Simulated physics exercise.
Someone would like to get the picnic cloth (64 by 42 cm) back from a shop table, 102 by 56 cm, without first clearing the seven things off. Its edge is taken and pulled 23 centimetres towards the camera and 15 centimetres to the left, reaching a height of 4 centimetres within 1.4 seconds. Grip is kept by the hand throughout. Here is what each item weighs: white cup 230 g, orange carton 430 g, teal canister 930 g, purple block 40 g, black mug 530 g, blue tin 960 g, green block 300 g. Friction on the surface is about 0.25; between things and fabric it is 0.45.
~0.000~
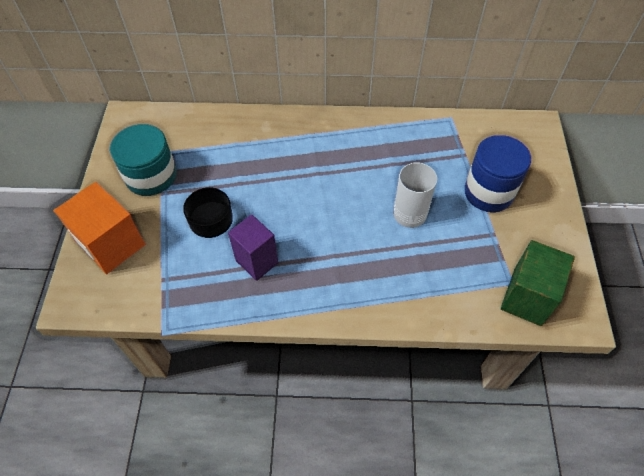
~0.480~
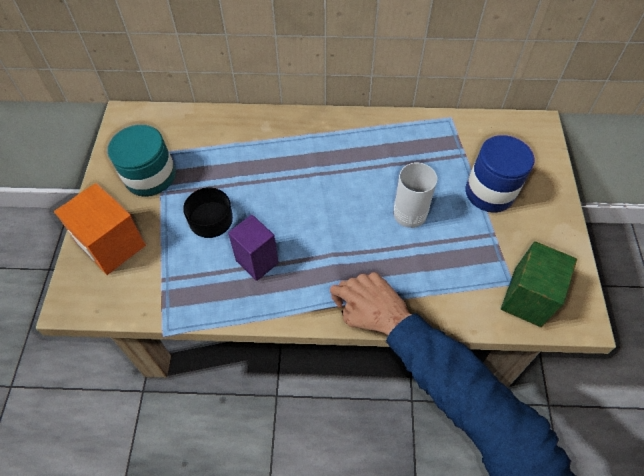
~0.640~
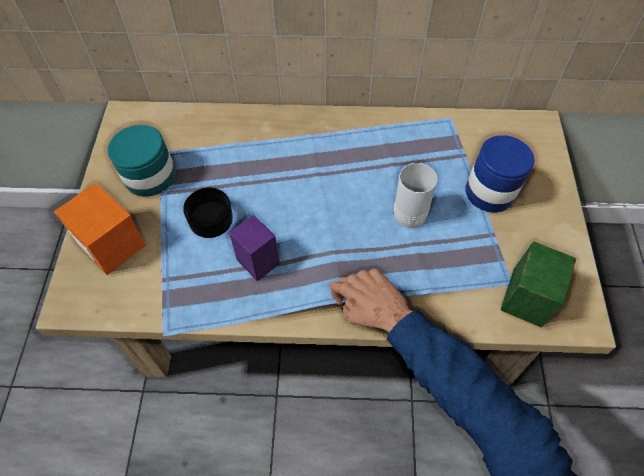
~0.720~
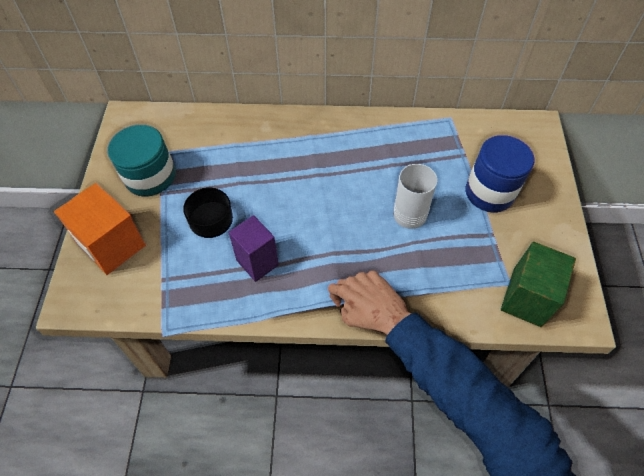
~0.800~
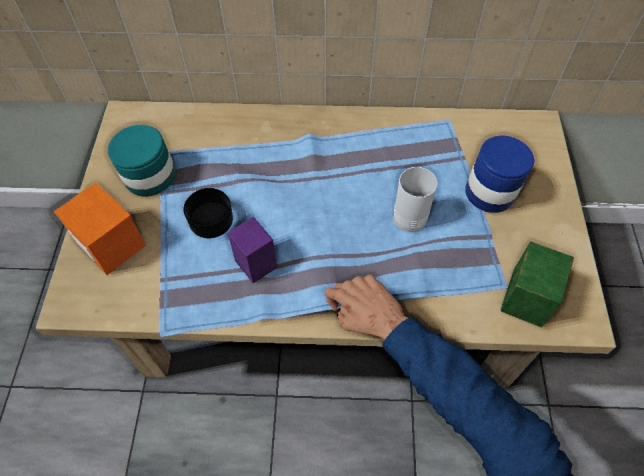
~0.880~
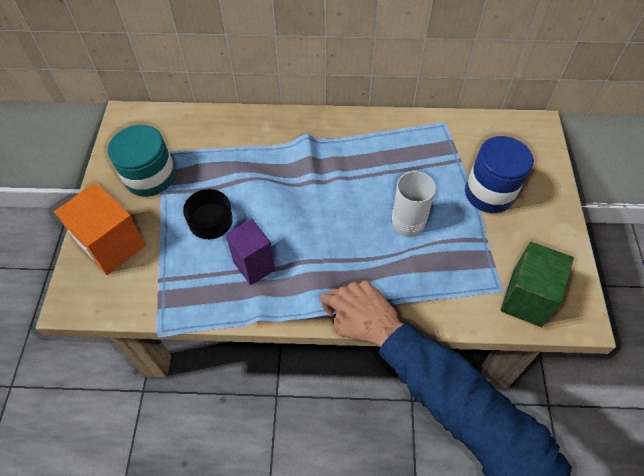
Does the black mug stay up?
Yes, aboard.
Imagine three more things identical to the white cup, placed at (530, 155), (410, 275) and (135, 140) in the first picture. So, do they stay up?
Taking them one by one: Is left on top, then is lost, then is left on top.
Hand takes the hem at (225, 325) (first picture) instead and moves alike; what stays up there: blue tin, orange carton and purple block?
Well, in that case the blue tin survives on top, the orange carton survives on top and the purple block tips off.
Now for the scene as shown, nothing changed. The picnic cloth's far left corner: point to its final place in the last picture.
It ends up approximately at (214, 189).
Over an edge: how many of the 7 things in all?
1.
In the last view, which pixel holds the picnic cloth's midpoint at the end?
Midpoint, last view: Approx. (239, 307).
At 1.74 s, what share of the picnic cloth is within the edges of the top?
About 70 per cent.
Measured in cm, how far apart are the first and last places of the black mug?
For the black mug, it's 15 cm.
After 1.2 s, 95 % of the picnic cloth is still over the top; black mug 4 cm off its start, white cup 7 cm off its start, purple block 6 cm off its start.
After 1.5 s, 80 % of the picnic cloth is still over the top; black mug 8 cm off its start, white cup 16 cm off its start, purple block 12 cm off its start.
After 1.7 s, 70 % of the picnic cloth is still over the top; black mug 11 cm off its start at (199, 258), white cup 23 cm off its start at (352, 271), purple block 16 cm off its start at (203, 312).
After 2.0 s, 65 % of the picnic cloth is still over the top; black mug 14 cm off its start, white cup 26 cm off its start, purple block 21 cm off its start.
After 3.6 s, 65 % of the picnic cloth is still over the top; black mug 14 cm off its start at (200, 271), purple block over the edge, white cup 26 cm off its start at (342, 284), blue tin 4 cm off its start at (485, 162).
